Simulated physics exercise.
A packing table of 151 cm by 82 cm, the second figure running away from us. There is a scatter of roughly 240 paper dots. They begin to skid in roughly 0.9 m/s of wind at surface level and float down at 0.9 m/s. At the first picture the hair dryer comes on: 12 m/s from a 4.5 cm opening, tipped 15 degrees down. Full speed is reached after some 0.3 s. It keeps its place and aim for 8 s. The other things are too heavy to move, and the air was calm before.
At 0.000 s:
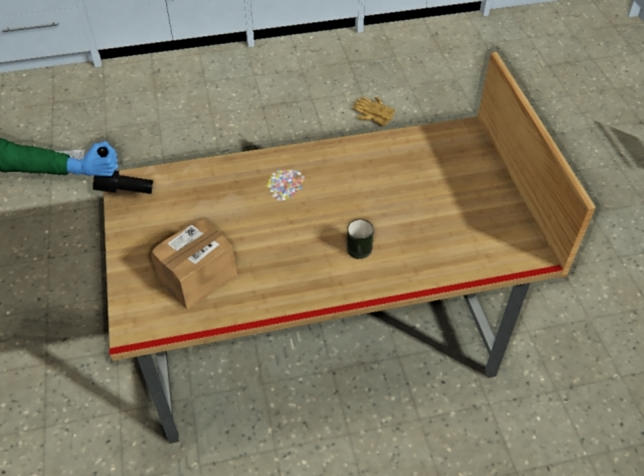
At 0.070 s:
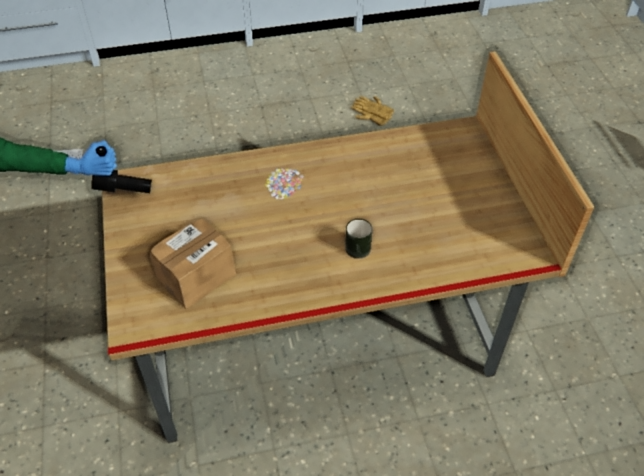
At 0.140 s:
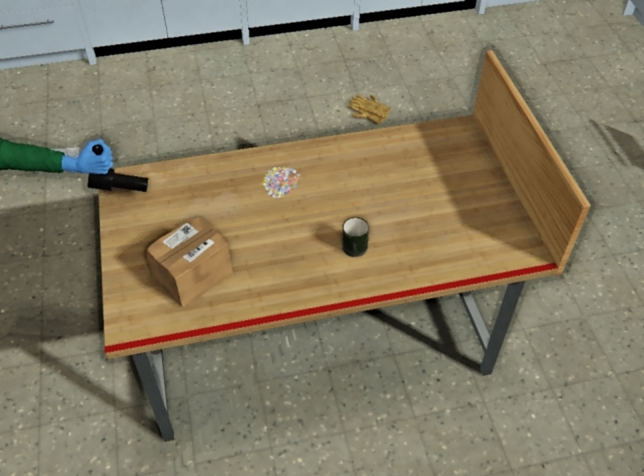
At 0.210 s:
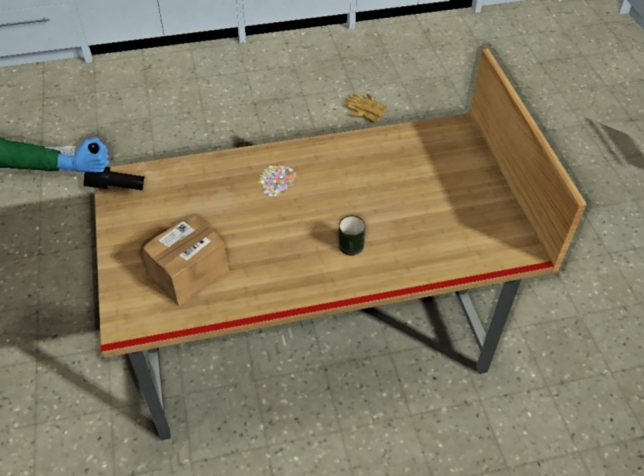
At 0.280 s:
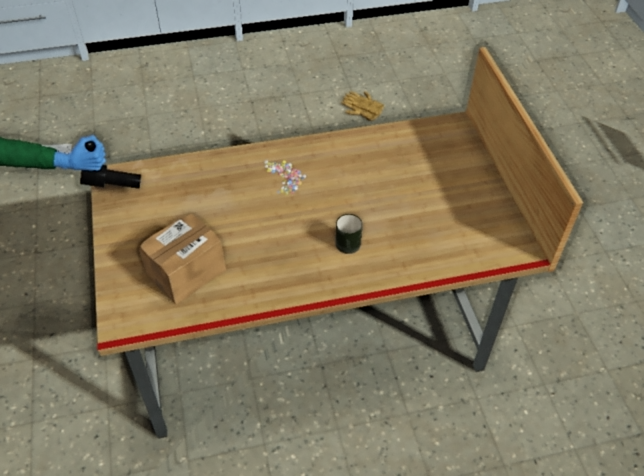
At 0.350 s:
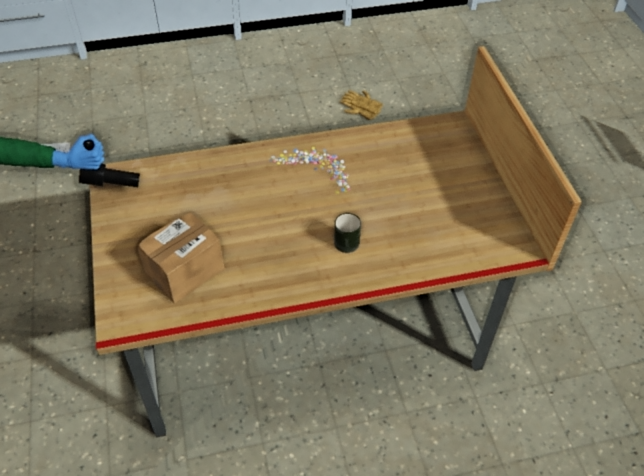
A wooden packing table with a raised board at its right end stands on a speckled tile floor, seen from above at an angle. A blue-gloved hand in a green sleeve holds a black hair dryer at the left, near pale paper dots, a brown box, a dark mug and a red front edge. The view drifts slightly, then the dots skid rightward, spreading into a curved band.
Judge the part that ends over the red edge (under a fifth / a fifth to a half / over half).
By then less than a fifth are over the red edge.
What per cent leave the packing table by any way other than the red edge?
About 90 %.
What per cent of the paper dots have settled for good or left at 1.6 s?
About 80 %.
After 1.6 s the count stands so, 2 % are over the red edge.
After 2.6 s the count stands so, 2 % are over the red edge.
After 4.4 s the count stands so, 2 % are over the red edge.
After 8.0 s, at the end, 3 % are over the red edge.
